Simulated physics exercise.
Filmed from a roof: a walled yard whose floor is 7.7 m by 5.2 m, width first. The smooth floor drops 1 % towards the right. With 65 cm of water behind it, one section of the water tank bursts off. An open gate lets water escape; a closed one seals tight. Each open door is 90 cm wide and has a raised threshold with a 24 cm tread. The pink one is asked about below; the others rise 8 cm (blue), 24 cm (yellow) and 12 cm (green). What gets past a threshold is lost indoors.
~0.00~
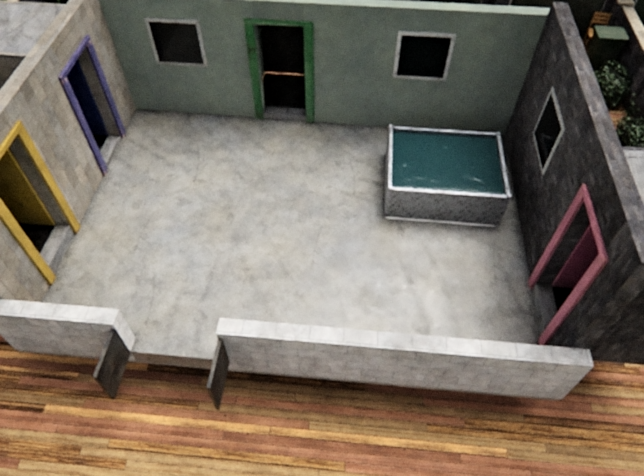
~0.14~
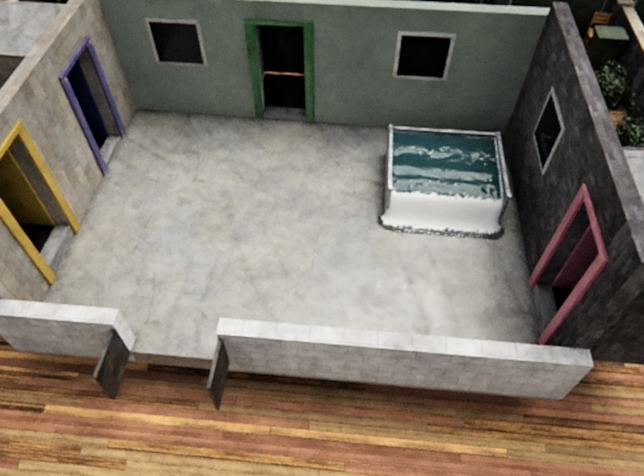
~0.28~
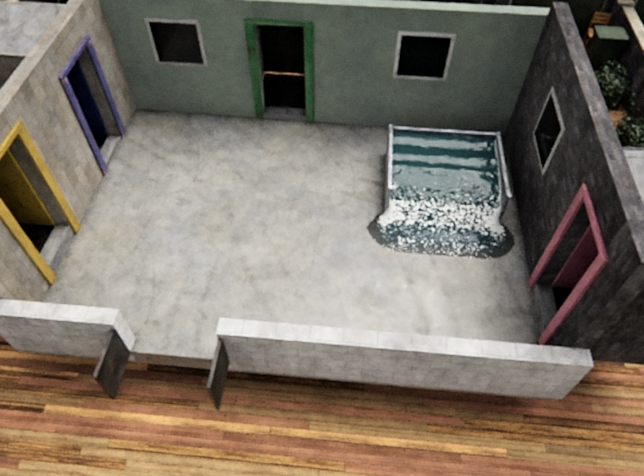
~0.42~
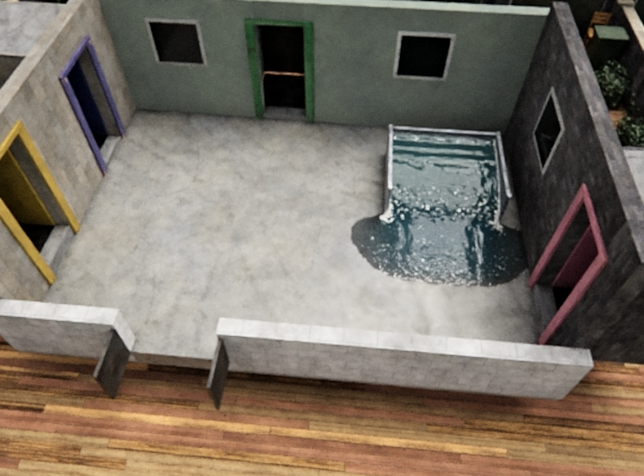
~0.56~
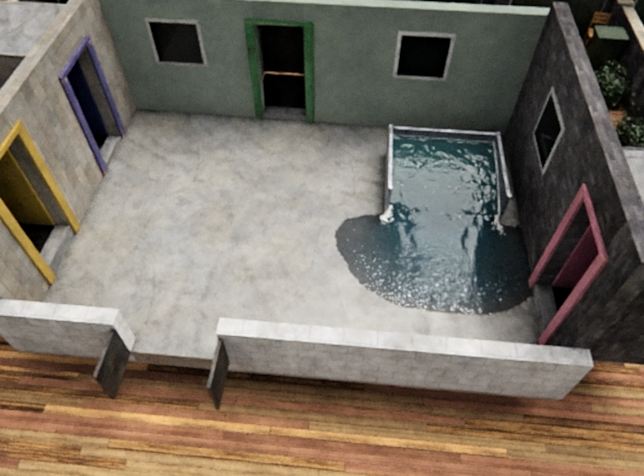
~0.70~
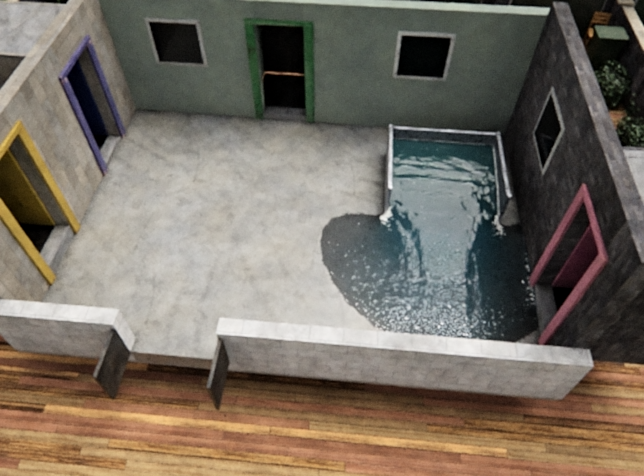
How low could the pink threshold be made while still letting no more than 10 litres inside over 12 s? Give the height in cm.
It would have to be roughly 26 cm high.
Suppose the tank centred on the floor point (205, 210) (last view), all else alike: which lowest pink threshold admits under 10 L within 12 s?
About 8.0 cm.
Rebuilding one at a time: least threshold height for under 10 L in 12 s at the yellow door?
About 7.0 cm at yellow.
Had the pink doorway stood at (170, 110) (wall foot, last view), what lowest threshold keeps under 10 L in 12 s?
Roughly 8.5 cm.
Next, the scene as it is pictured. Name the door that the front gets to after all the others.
It is the green one.
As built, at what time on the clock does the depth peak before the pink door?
Near 2.6 s.
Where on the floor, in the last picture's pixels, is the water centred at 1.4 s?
Around (442, 252).
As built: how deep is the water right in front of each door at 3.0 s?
Depths in cm: Blue 0, yellow 0, pink 23, green 0.
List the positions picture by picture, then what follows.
The water tank at (446, 163) is whole and still, 65 cm deep; the pink door at (560, 278) is dry, in the first picture.
The gap is at (443, 212), the front 0.3 m out at (387, 226); the back of the water tank holds 65 cm, in the second picture.
Water pours out at (443, 213) and has run 0.7 m, to (394, 246); about 12 cm deep outside, 64 cm at the back, in the third picture.
The front is at (408, 276), 1.3 m from the gap at (443, 213); 3.1 m2 of floor is wet, 56 cm left at the back, in the fourth picture.
Water pours out at (443, 214) and has run 1.8 m, to (436, 307); about 8 cm deep outside, 55 cm at the back, in the fifth picture.
The front is at a hidden place, 2.4 m from the gap at (442, 214); 6.6 m2 of floor is wet, 50 cm left at the back; water is at the pink door at (560, 278), in the sixth picture.
After 1.4 s water covers 25 % of the floor, deepest (48 cm) near (537, 362); 16 cm at the pink door, 0 litres in over its 19 cm threshold.
After 3.0 s water covers 35 % of the floor, deepest (23 cm) near (525, 289); 23 cm at the pink door, 27 litres in over its 19 cm threshold.
After 12.0 s water covers 95 % of the floor, deepest (8 cm) near (539, 374); 8 cm at the pink door, 33 litres in over its 19 cm threshold.
At the pink door as built, the water arrived by 0.7 s and peaked near 28 cm at 2.6 s.
With a threshold of 22.5 cm, 18 litres would have come in within the 12 s; with 30.5 cm, 3 litres. So under 10 litres takes about 26 cm.
